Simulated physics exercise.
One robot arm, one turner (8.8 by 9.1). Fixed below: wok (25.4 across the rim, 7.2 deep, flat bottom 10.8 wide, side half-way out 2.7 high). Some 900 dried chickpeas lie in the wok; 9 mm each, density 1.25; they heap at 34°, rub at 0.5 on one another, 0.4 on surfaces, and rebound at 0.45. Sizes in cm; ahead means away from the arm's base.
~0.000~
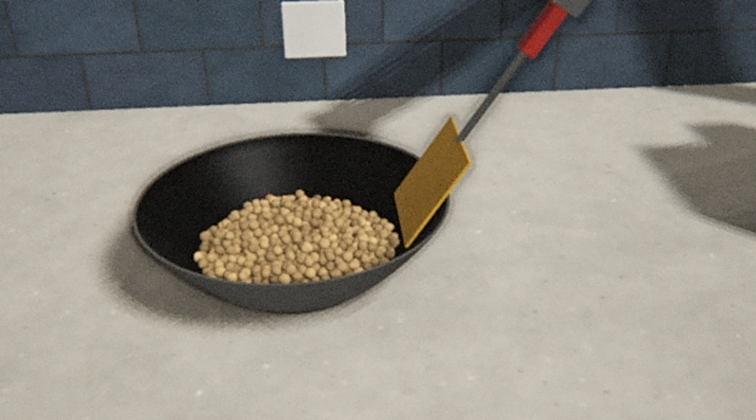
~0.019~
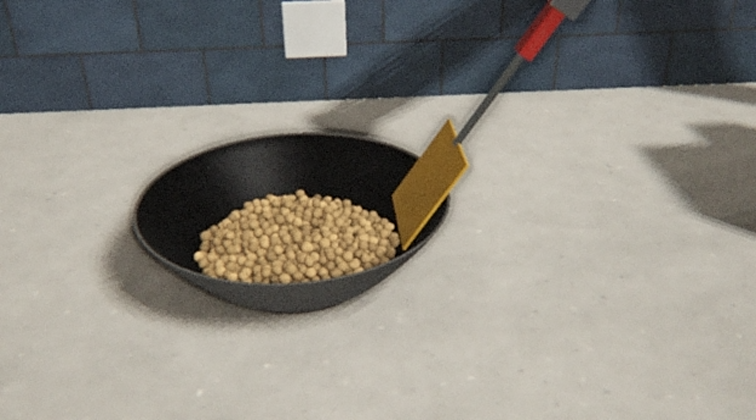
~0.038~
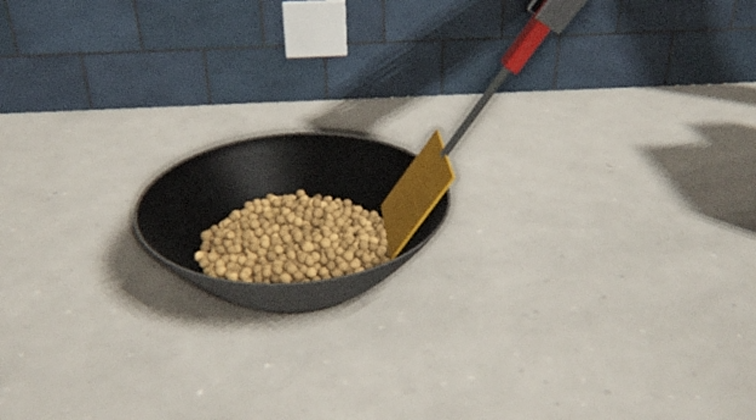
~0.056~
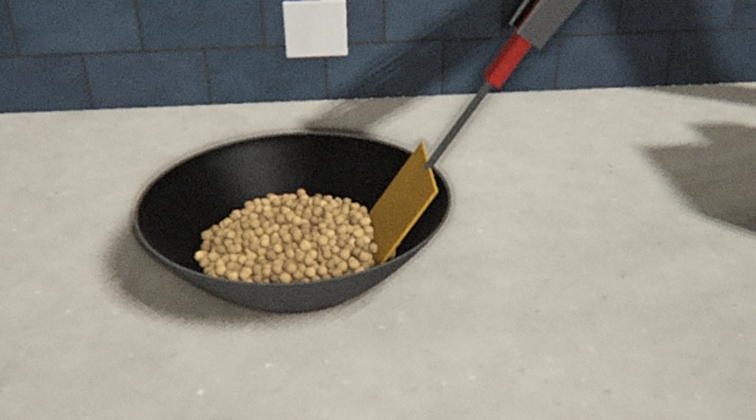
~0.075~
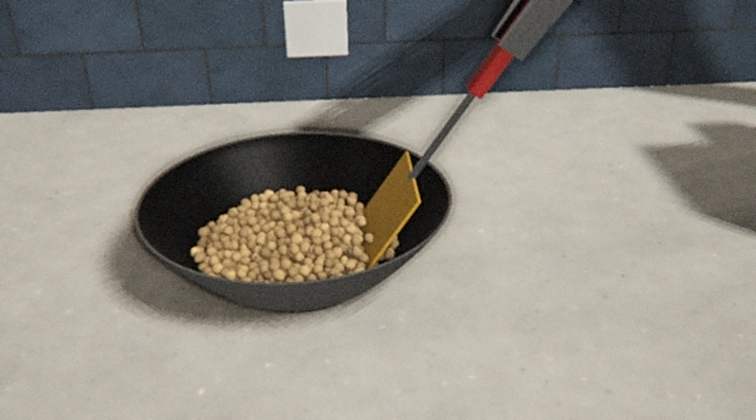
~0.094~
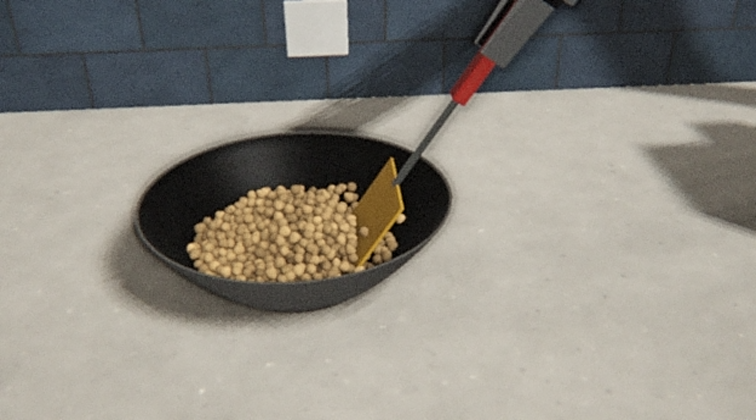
To begin with, a turner with a yellowish blade rests against the right side of a black wok holding a heap of dried chickpeas. The robot arm then moves the blade down and left into the heap, nudging the chickpeas slightly leftward while a few appear on the blade's right side.
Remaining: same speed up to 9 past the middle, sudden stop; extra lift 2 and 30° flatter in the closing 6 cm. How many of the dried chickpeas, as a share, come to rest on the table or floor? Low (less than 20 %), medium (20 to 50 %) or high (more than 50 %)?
On the table or floor the share is medium, 20 to 50 %.
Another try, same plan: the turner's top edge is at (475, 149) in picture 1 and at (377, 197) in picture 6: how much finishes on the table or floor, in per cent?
About 45 per cent.
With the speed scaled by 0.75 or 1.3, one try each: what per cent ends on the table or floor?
About 25 and 45 per cent.
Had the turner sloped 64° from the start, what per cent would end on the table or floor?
In that case some 40 per cent.
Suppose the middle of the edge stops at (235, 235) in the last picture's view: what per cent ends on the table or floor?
Some 0 per cent.
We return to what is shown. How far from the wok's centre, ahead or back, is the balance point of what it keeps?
Some 3.0 cm ahead.
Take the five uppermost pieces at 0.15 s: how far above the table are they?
Roughly 6 cm.
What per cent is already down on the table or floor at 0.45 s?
Roughly 15 per cent.
After 0.15 s, sloping 56°, highest piece 7 above the table; 895 in the wok.
After 0.21 s, sloping 44°, highest piece 8 above the table; 895 in the wok.
After 0.45 s, sloping 26°, highest piece 9 above the table; 544 in the wok, 140 on the table or floor, 211 on the blade or in flight.
After 1.50 s, sloping 26°, highest piece 6 above the table; 543 in the wok, 352 on the table or floor.
At rest, 543 in the wok, 352 on the table or floor. That is 39 % on the table or floor.
